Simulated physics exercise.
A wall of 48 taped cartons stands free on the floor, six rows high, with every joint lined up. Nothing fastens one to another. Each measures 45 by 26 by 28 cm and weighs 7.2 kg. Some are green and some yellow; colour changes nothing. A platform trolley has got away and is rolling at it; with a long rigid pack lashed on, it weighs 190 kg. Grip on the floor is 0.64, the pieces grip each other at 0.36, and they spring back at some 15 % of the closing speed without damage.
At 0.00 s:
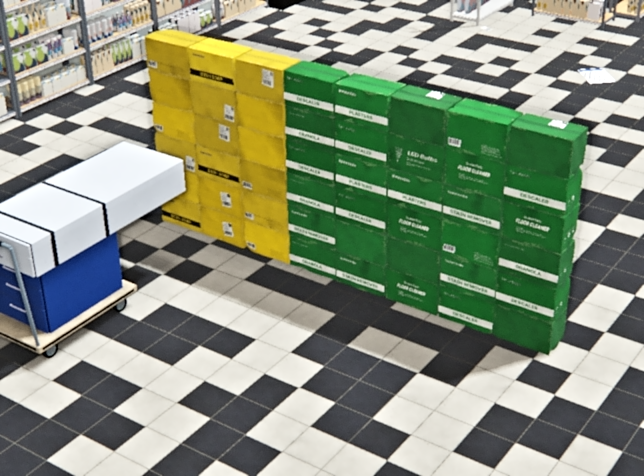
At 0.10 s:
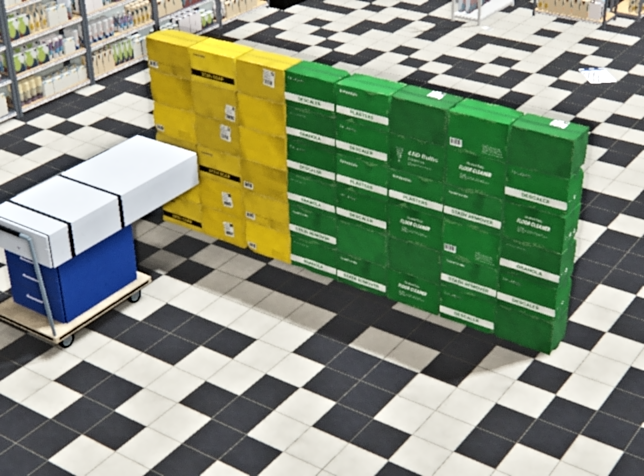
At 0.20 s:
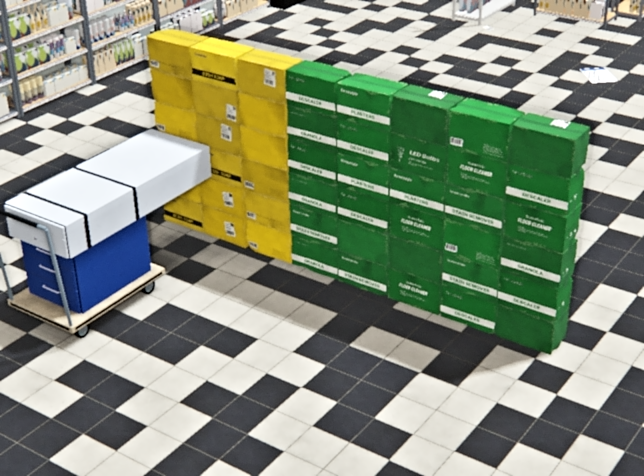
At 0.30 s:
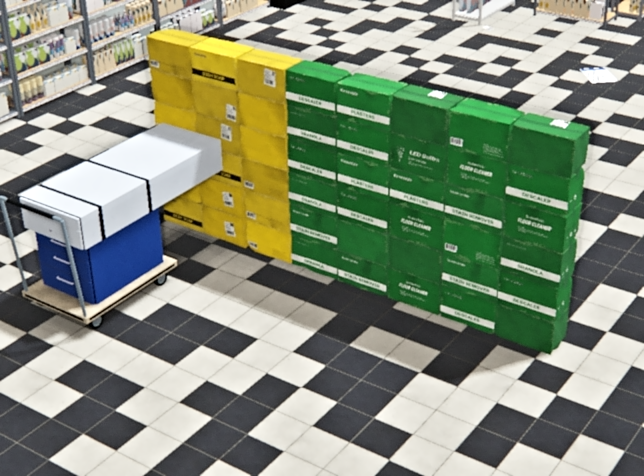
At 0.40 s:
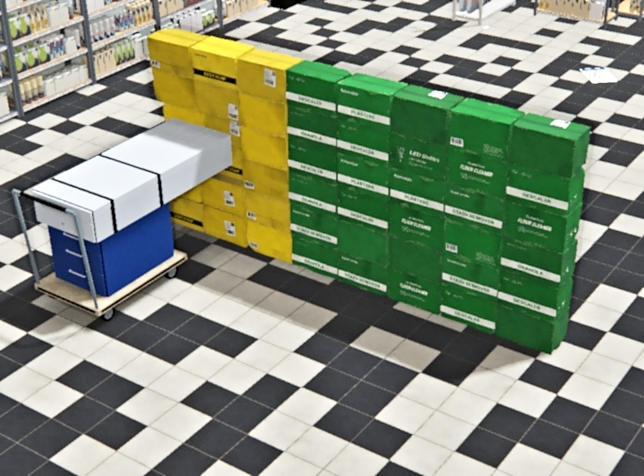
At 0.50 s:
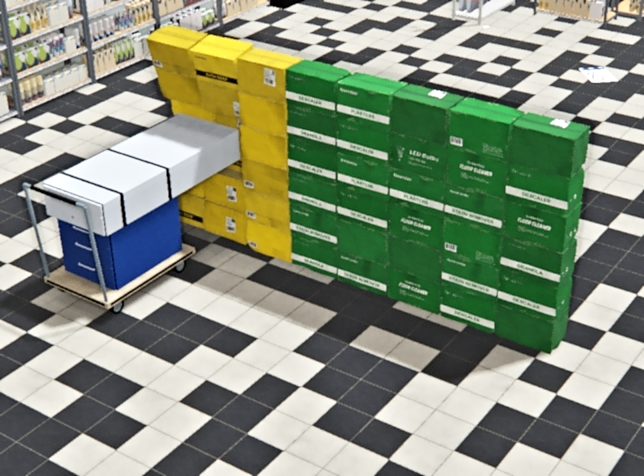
A loaded trolley rolls right and its long pack pushes into the yellow cartons, tilting some.
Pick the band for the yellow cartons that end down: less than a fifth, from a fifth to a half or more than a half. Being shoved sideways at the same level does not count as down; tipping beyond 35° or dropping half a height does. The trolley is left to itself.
Over a half of them.
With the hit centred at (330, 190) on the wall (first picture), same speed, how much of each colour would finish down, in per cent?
In that case green 40, yellow 0 per cent.
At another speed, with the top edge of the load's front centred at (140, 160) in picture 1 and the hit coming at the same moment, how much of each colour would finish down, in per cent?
Then green 0, yellow 40 per cent.
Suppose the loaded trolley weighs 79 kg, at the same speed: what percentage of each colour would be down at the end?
In that case green 0, yellow 60 per cent.
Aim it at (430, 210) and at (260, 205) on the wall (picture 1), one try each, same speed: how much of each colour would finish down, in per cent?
Green 40 then 20, yellow 0 then 60 per cent.
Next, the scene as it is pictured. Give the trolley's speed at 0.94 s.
Near 0.9 m/s.
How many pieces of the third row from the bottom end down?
2 from that row.
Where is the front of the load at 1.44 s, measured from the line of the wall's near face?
Some 100 cm beyond.
After 0.66 s, load 37 cm past the wall's line, still rolling; 3 of the 18 yellow cartons down (3 of 48 in all colours); top yellow carton 34° from how it stood, 14 cm lower.
After 0.94 s, load 63 cm past the wall's line, still rolling; 12 of the 18 yellow cartons down (12 of 48 in all colours); top yellow carton on its side.
After 1.44 s, load 1.00 m past the wall's line, still rolling; 12 of the 18 yellow cartons down (12 of 48 in all colours); top yellow carton on its side.
In the end (2.4 s), load 1.09 m past the wall's line, stopped; 12 of the 18 yellow cartons down (12 of 48 in all colours); top yellow carton on its side; top green carton unmoved. That is 67 per cent. From the last view, middles, top yellow carton near (239, 107), top green carton near (427, 114).
